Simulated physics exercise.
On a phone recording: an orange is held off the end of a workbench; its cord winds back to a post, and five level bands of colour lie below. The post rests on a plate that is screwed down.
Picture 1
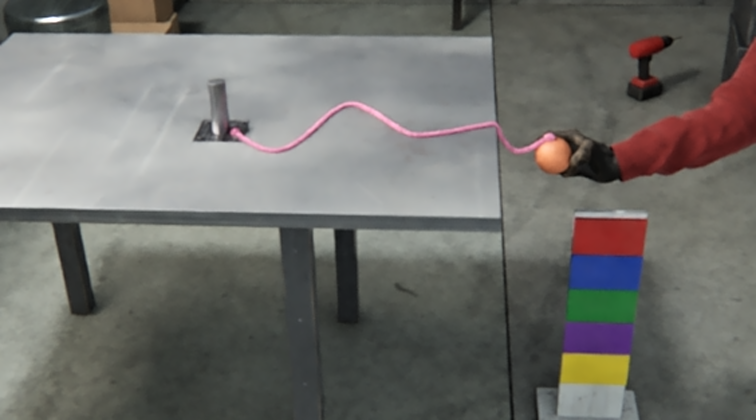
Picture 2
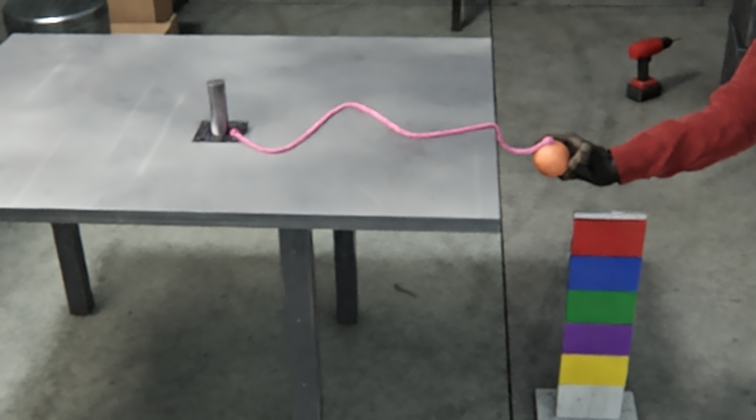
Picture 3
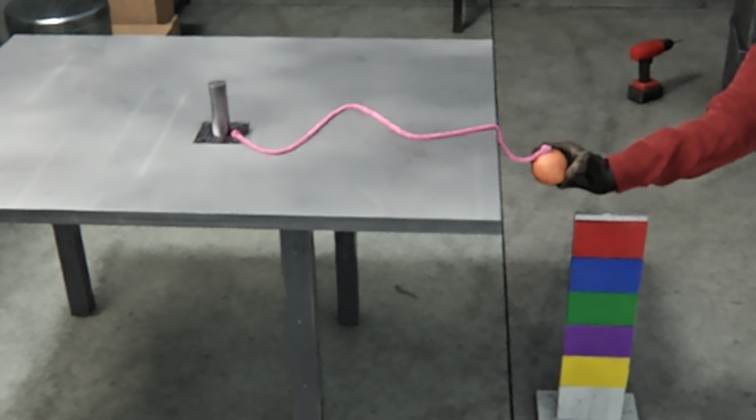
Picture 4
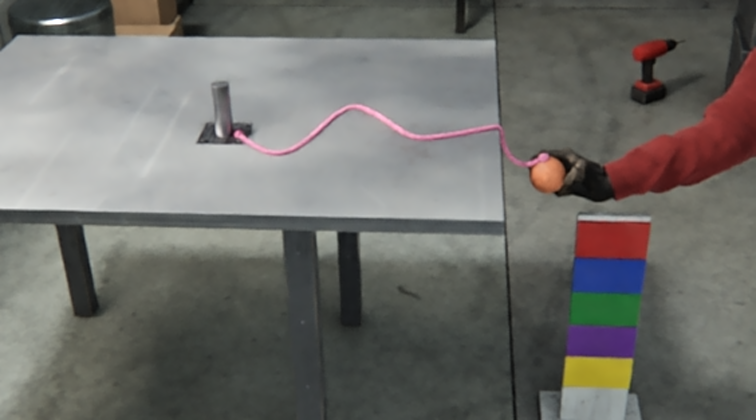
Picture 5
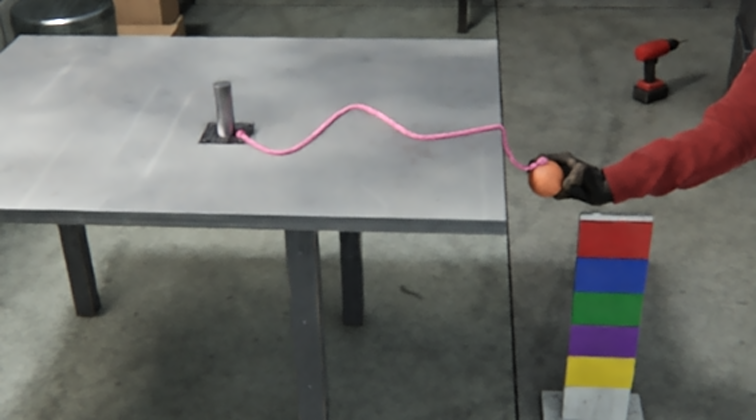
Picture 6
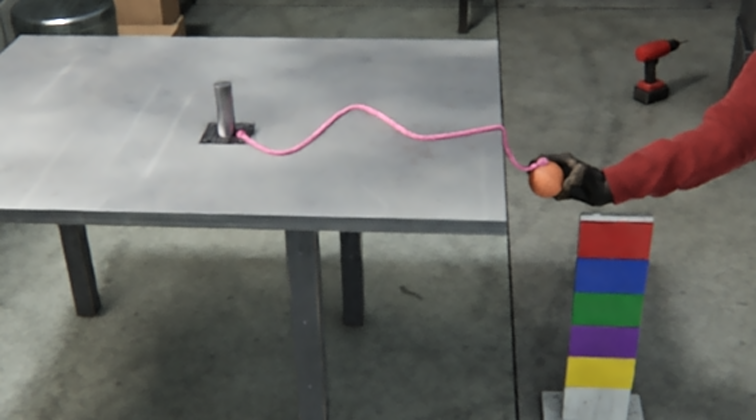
A gloved hand holding an orange ball on a pink cord beside a grey table, lowering it slightly, then keeping still.
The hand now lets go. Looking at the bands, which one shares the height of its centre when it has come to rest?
The green one shares that height.
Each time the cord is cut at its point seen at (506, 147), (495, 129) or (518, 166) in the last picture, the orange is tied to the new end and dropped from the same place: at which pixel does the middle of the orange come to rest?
Roughly at (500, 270) for the first, (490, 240) for the second and (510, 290) for the third.
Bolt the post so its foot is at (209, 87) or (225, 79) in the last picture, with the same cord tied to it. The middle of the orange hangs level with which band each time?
It comes out blue the first time and blue the second time.
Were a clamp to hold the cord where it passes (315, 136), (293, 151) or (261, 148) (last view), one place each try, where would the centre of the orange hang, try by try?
(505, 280), (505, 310), (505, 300).
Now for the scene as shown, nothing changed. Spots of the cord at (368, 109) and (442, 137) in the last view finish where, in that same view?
(449, 134) and (505, 187), approximately.
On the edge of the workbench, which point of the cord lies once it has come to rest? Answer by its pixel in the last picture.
The bit in question sits close to (398, 127).
Early on, orange near (457, 298); level with green.
Midway, orange near (520, 317); level with green.
Finally, orange near (503, 319); level with green. At green.
